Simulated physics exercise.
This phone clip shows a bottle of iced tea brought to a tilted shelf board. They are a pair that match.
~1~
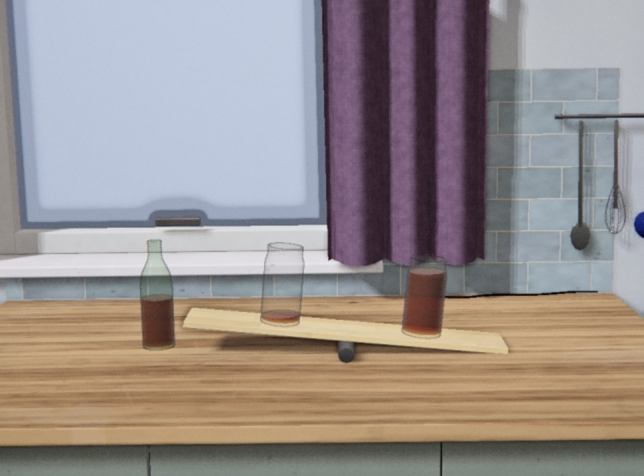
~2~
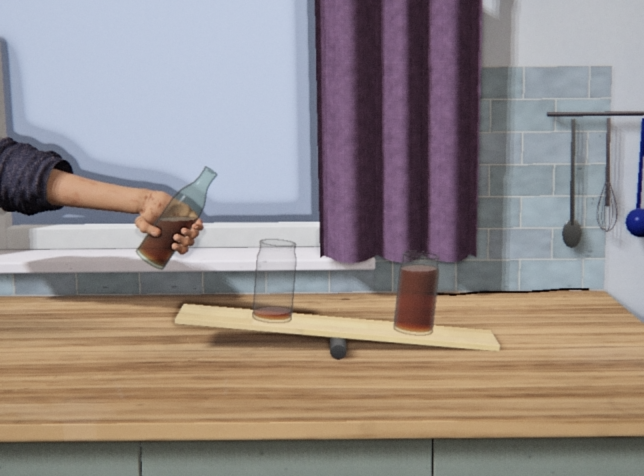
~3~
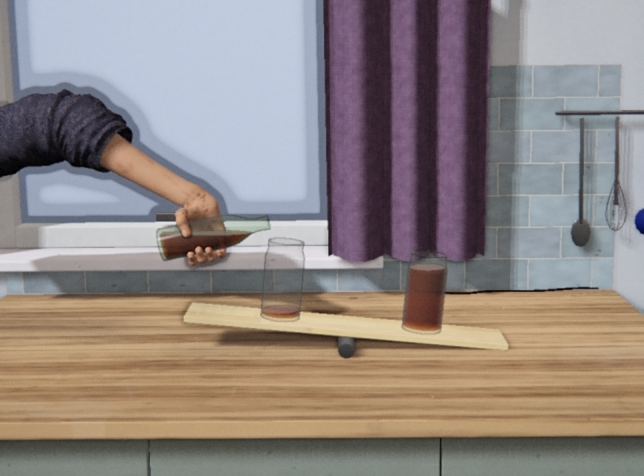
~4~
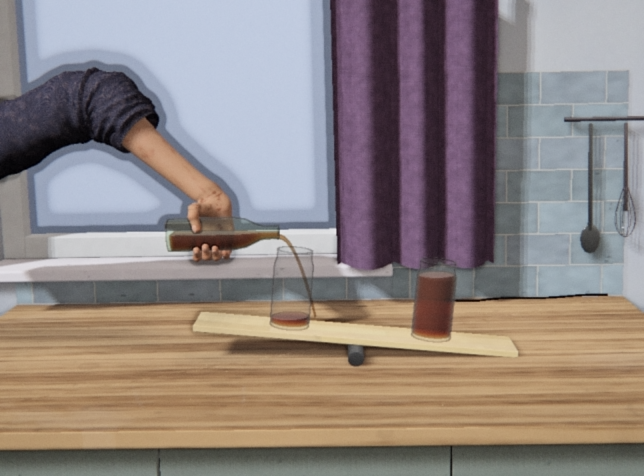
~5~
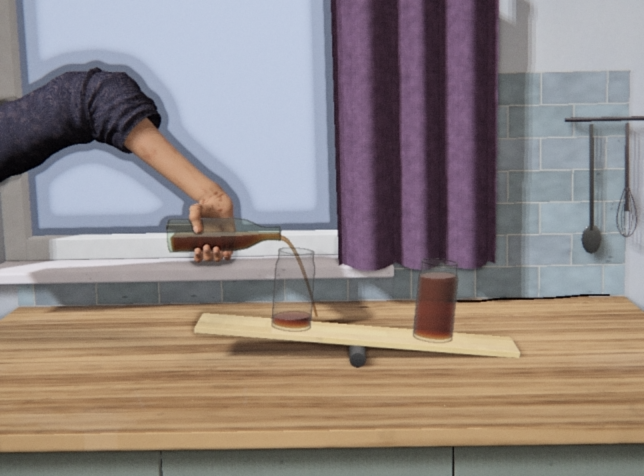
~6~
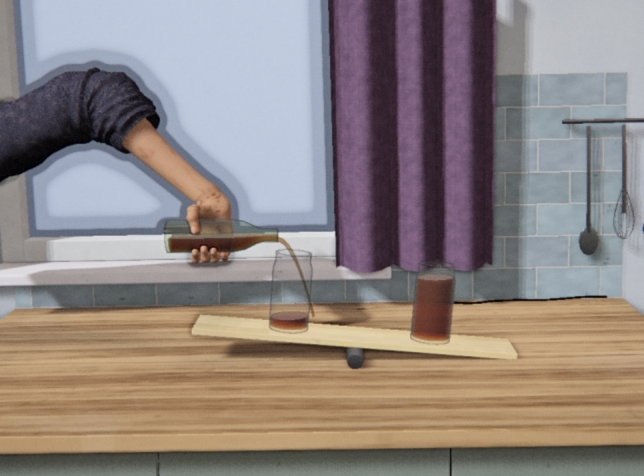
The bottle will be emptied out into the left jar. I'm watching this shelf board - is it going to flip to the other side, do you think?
No, it will stay put.
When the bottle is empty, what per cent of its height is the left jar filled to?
Some 50 per cent.
A moment on, the left jar is about a third full; the shelf board leans as before.
Further on, the left jar is about half full; the shelf board leans as before.
When it is over, the left jar is about half full; the shelf board leans as before.
